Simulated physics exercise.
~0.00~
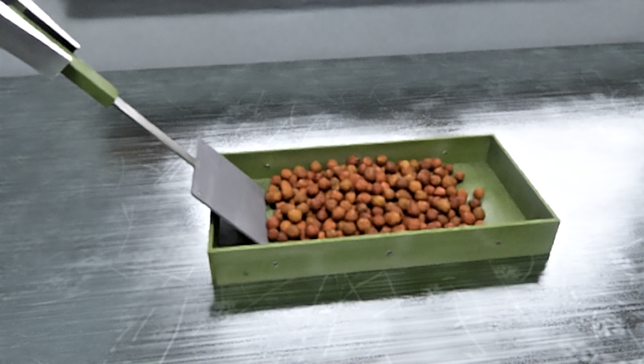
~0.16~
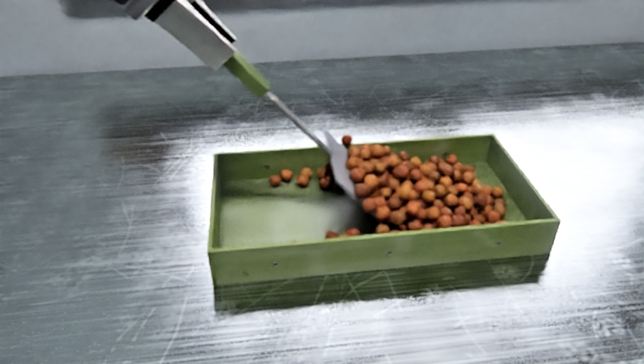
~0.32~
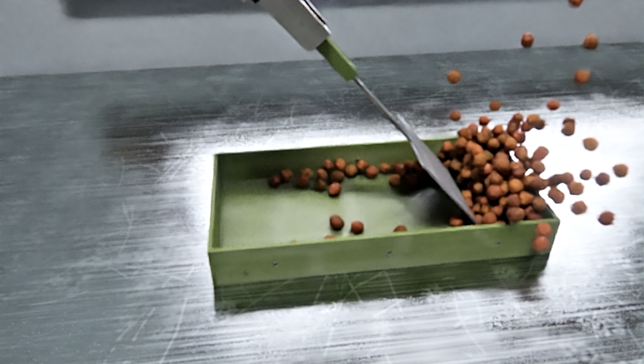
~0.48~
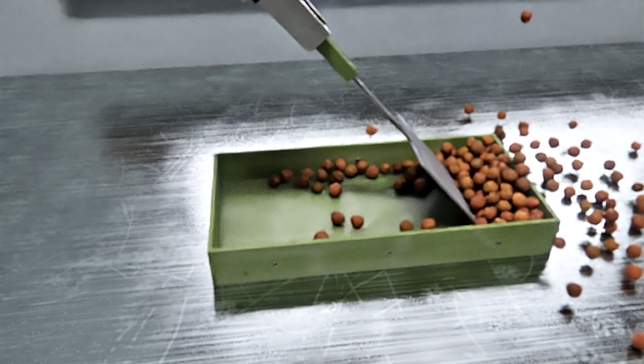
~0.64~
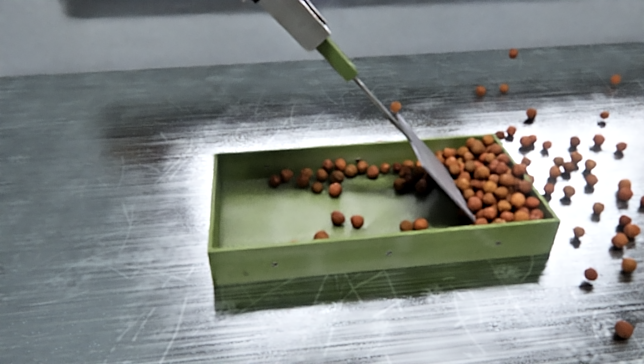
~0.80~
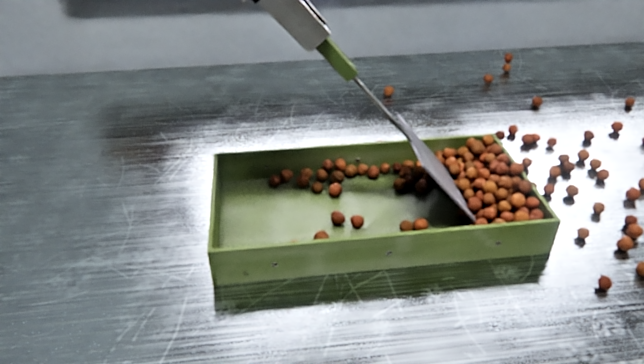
In the video, a machine-held paddle sweeps a heap of round brown nuts rightward through a green tray, sending many over the far end and across the metal table. The paddle then stops, leaving most nuts piled at the tray's right end and others scattered outside.
